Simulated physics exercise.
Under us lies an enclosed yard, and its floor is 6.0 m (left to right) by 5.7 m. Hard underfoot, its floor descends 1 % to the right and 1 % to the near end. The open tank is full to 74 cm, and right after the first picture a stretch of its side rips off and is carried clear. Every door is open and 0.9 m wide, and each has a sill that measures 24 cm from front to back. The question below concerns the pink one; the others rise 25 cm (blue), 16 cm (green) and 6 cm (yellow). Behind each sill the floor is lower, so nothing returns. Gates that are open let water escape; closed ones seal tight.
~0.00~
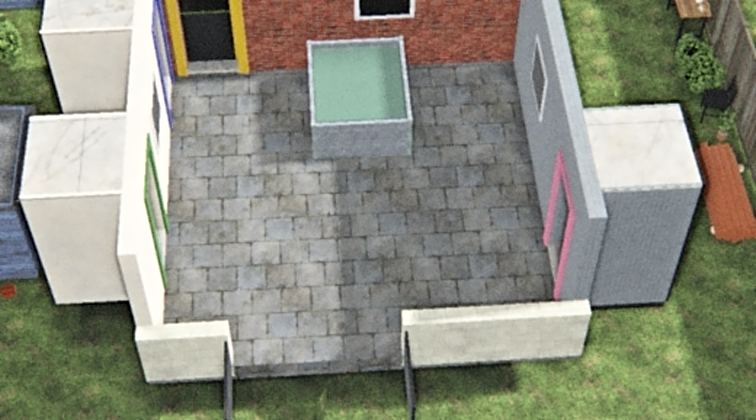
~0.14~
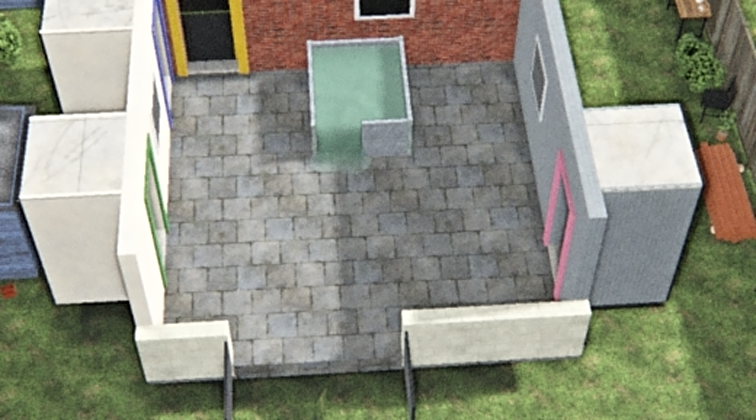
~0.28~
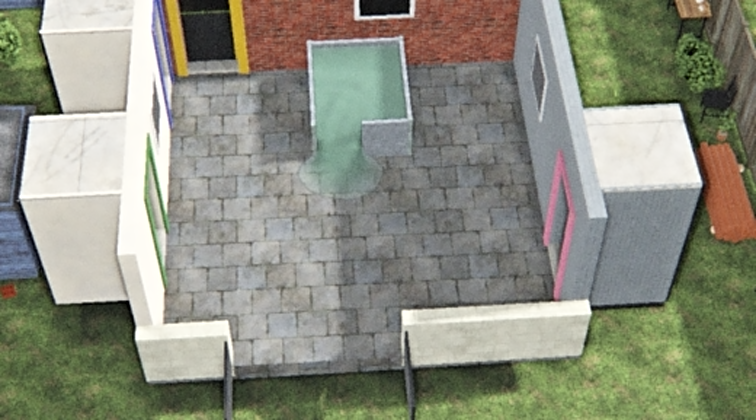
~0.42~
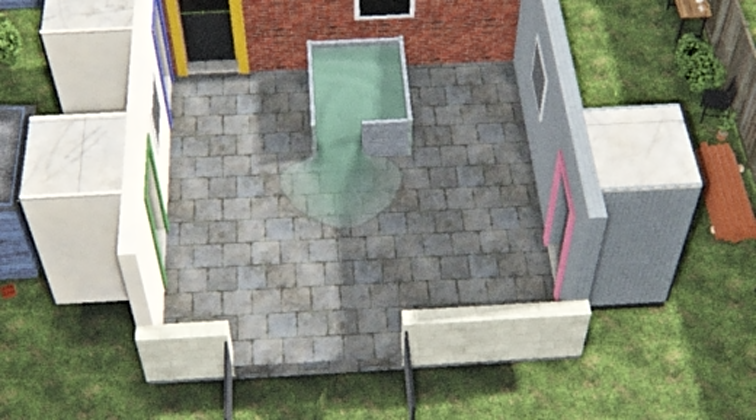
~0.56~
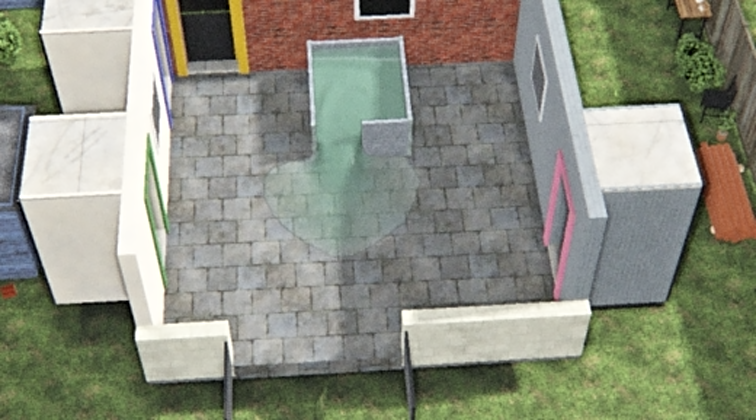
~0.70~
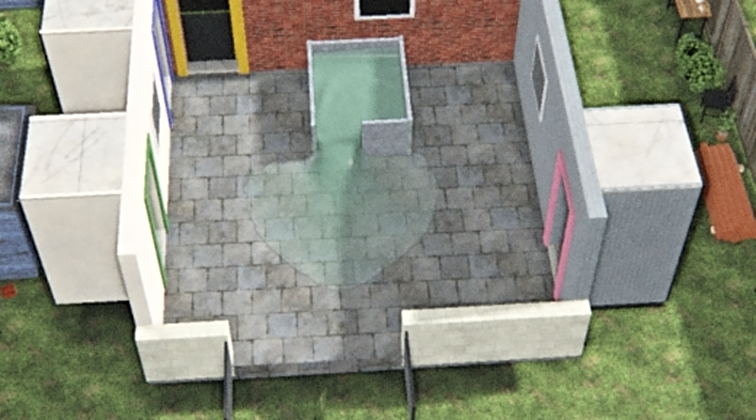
Greenish water pours through a gap in the open tank's front and fans out across the grey paving.
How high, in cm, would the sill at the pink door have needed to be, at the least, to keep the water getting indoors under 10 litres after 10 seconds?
About 6 cm.
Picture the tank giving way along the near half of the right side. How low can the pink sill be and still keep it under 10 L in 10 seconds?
Some 12.5 cm.
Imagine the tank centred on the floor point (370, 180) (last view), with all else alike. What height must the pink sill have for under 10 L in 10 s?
About 5.5 cm.
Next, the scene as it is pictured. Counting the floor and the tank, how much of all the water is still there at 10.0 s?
Roughly 52 per cent of the water.
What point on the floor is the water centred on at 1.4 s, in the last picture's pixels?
(349, 156) or so.
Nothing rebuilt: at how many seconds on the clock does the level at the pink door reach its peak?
Crest at t of about 3.4 s.
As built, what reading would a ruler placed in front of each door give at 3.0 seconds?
In cm: Blue 0, pink 7, green 7, yellow 0.
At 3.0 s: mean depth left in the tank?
Averaged depth comes out at about 30 cm.
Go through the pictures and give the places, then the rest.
In the first frame, the open tank at (359, 84) is whole and still, 74 cm deep; the pink door at (559, 231) is dry.
In the second frame, the front is at (341, 170), 0.3 m from the gap at (339, 145); 0.2 m2 of floor is wet, 74 cm left at the back.
In the third frame, the front is at (347, 196), 0.9 m from the gap at (339, 146); 0.8 m2 of floor is wet, 74 cm left at the back.
In the fourth frame, the front is at (337, 223), 1.4 m from the gap at (339, 147); 1.9 m2 of floor is wet, 72 cm left at the back.
In the fifth frame, the front is at (332, 251), 1.9 m from the gap at (339, 147); 3.3 m2 of floor is wet, 63 cm left at the back.
In the sixth frame, water pours out at (339, 146) and has run 2.6 m, to (338, 286); about 4 cm deep outside, 62 cm at the back; the pink door at (559, 231), 4.0 m from the gap, is still 2.2 m from the nearest water.
After 1.4 s water covers 40 % of the floor, deepest (38 cm) near (333, 160); it has not reached the pink door.
After 3.0 s water covers 50 % of the floor, deepest (25 cm) near (561, 334); 7 cm at the pink door, 0 litres in over its 7 cm sill.
After 10.0 s water covers 85 % of the floor, deepest (8 cm) near (549, 335); 5 cm at the pink door, 5 litres in over its 7 cm sill.
At the pink door as built, the water arrived by 2.4 s and peaked near 10 cm at 3.4 s.
Run again over the same 10 s with other heights there, 14 litres in over 5.5 cm, 7 litres over 6.5 cm. The limit of 10 litres is kept from about 6 cm up.
